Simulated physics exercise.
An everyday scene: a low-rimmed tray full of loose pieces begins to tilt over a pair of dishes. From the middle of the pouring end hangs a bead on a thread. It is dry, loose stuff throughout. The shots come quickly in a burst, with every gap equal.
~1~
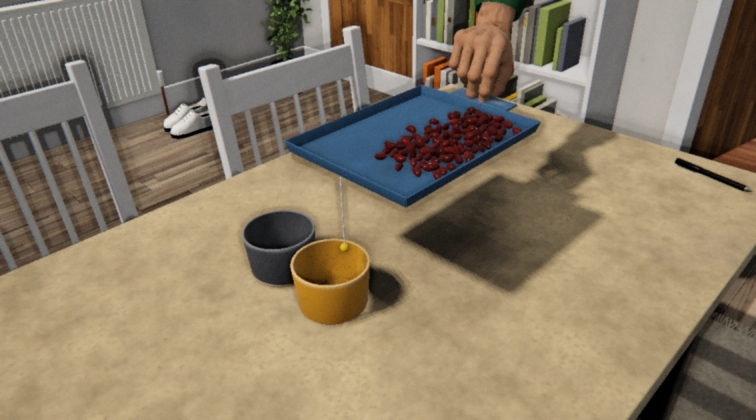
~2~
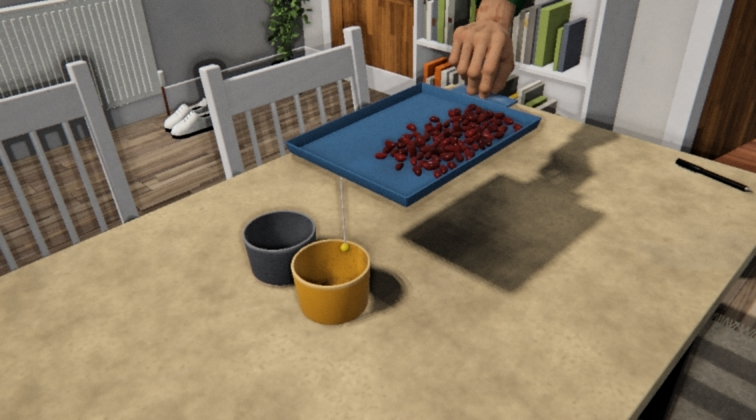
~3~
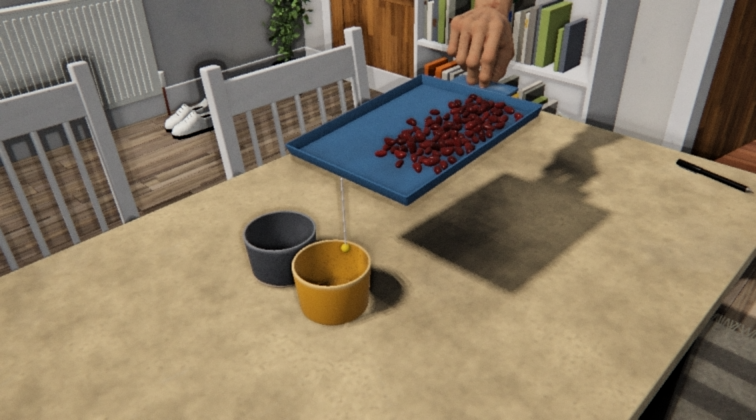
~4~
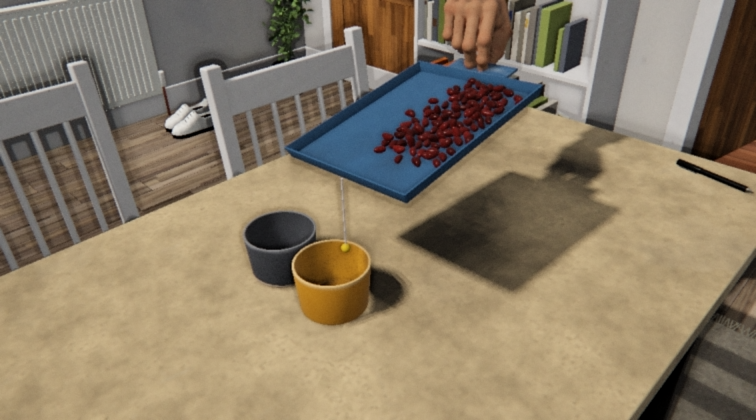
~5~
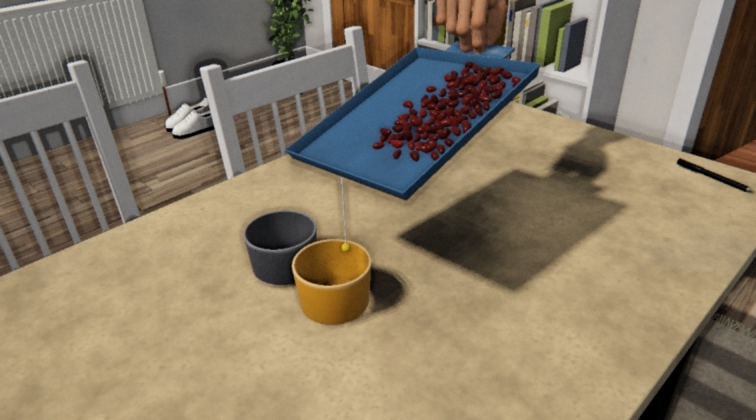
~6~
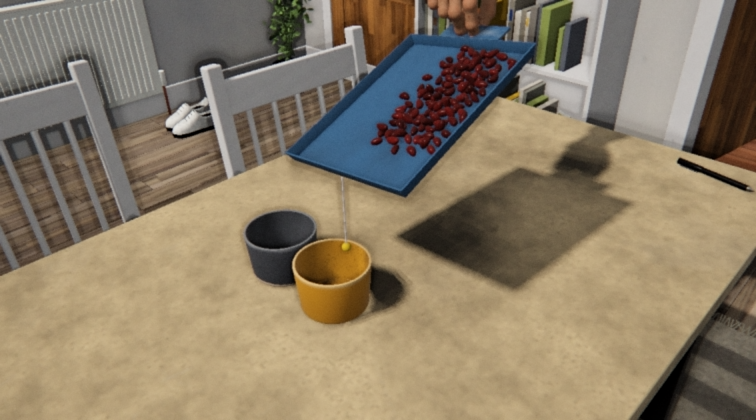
A hand raising the far end of a blue tray of red kidney beans, tilting it above grey and orange dishes.
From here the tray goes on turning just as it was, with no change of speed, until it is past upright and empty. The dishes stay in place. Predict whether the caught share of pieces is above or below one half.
Between them the dishes get the bulk of it.
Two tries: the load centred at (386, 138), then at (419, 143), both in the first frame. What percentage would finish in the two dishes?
You'd get near 80 percent first and near 60 percent after that.
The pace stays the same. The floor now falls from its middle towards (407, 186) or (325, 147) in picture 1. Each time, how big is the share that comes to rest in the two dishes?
Respectively close to 0 and 60 in a hundred.
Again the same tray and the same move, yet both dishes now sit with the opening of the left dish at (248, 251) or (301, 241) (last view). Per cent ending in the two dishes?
The first try yields 40% and the second yields 60%.
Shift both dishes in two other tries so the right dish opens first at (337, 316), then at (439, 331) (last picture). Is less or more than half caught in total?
In the first position shy of half, in the second shy of half.
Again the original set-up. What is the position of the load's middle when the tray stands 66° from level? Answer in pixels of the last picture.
Somewhere around pixel (323, 156) in the last picture.
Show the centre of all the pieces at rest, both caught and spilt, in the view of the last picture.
Last view, resting centre - approx. (286, 273).
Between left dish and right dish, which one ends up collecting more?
More winds up in the leftward dish.
Just after the last frame, tray tipped steeply; the larger part on the tray; just a few in the right dish; just a few in the left dish; about a tenth in the air.
A moment on, tray tipped past a quarter turn; roughly a quarter on the tray; about a tenth in the right dish; roughly a third in the left dish; roughly a quarter outside both; roughly a quarter in the air.
Further on, tray tipped past a quarter turn; roughly a quarter in the right dish; roughly half in the left dish; roughly a quarter outside both.
When it is over, tray tipped past a quarter turn; roughly a quarter in the right dish; roughly half in the left dish; roughly a quarter outside both.
